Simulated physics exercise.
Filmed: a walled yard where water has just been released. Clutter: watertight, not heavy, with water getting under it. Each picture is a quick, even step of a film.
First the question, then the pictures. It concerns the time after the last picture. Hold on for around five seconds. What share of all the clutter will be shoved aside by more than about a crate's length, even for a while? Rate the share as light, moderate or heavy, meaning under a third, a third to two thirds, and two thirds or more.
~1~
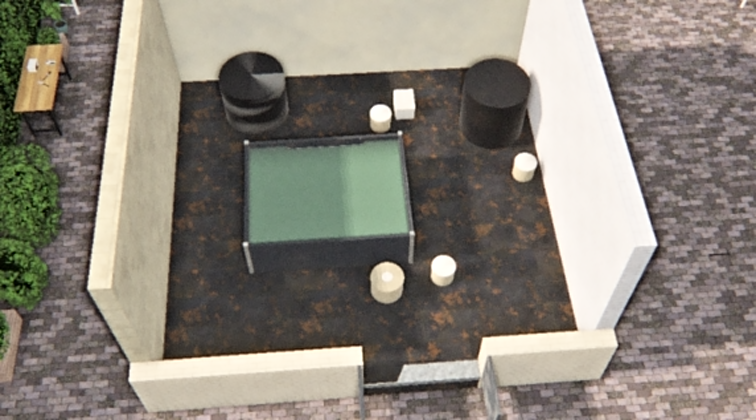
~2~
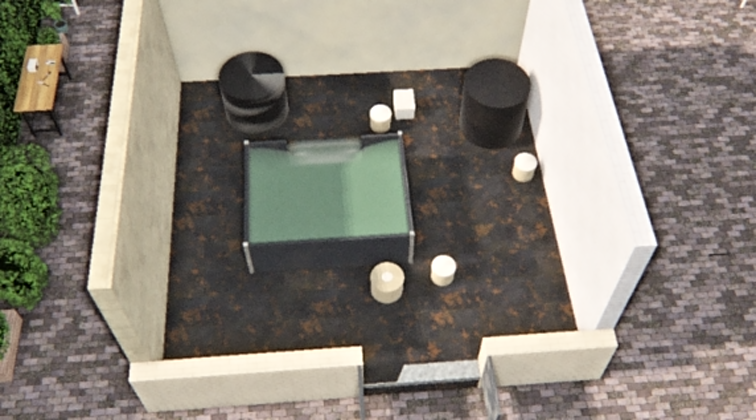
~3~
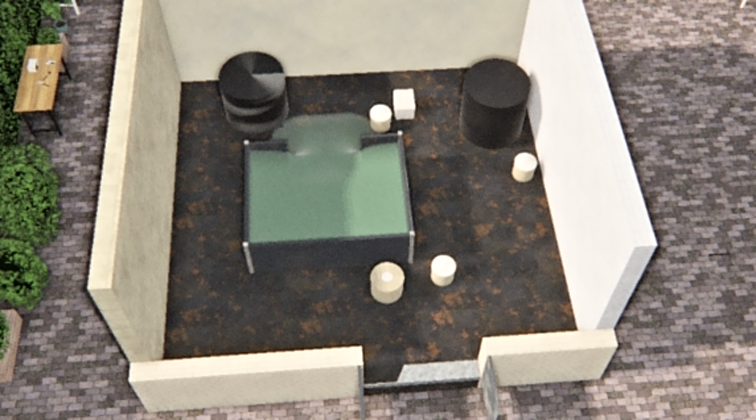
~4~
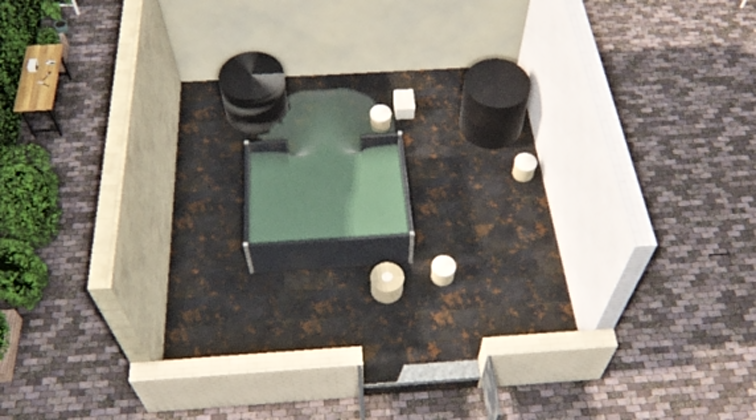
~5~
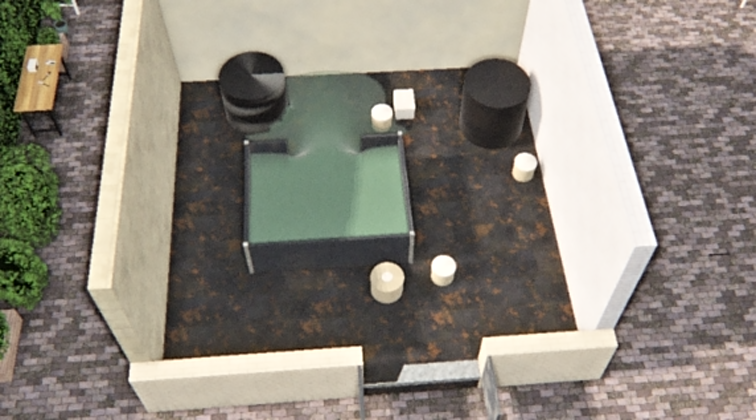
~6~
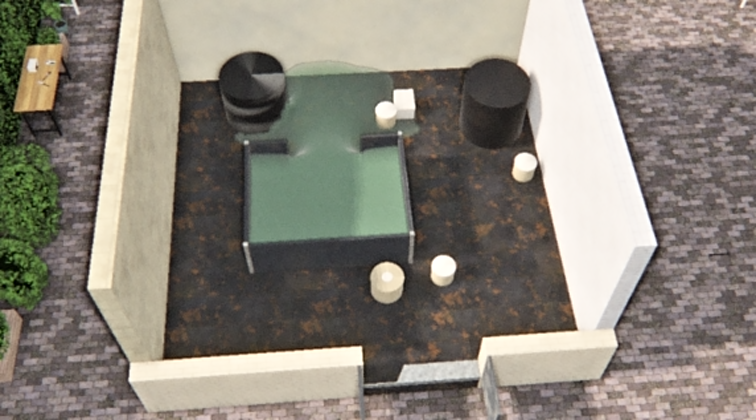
Moderate.
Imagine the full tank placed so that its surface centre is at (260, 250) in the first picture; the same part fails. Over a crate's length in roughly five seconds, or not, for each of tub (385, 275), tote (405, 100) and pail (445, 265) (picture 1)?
Taking them in turn: Kept near its start; got sent well off; kept near its start.
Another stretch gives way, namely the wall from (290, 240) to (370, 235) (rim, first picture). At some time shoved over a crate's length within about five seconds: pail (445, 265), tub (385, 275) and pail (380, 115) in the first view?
First stays short of it, second covers that distance, third stays short of it.
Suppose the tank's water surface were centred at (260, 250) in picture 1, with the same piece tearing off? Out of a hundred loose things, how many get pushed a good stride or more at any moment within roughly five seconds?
Close to 60 %.
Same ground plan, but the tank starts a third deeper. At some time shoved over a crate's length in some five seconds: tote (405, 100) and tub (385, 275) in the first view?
Note - object one displaced that much, object two not displaced that much.
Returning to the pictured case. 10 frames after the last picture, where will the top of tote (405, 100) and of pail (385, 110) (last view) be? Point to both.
My guess is around (471, 79) and around (449, 106).
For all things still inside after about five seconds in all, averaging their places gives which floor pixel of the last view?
On the floor of the last picture, roughly (451, 228).
A moment on, 0 of 5 are well off their spots; 0 afloat.
Next, 2 of 5 are well off their spots; 1 afloat.
Later, 3 of 5 are well off their spots; 1 afloat.
In the end, 3 of 5 are well off their spots, and 3 have been at some point; 1 afloat.
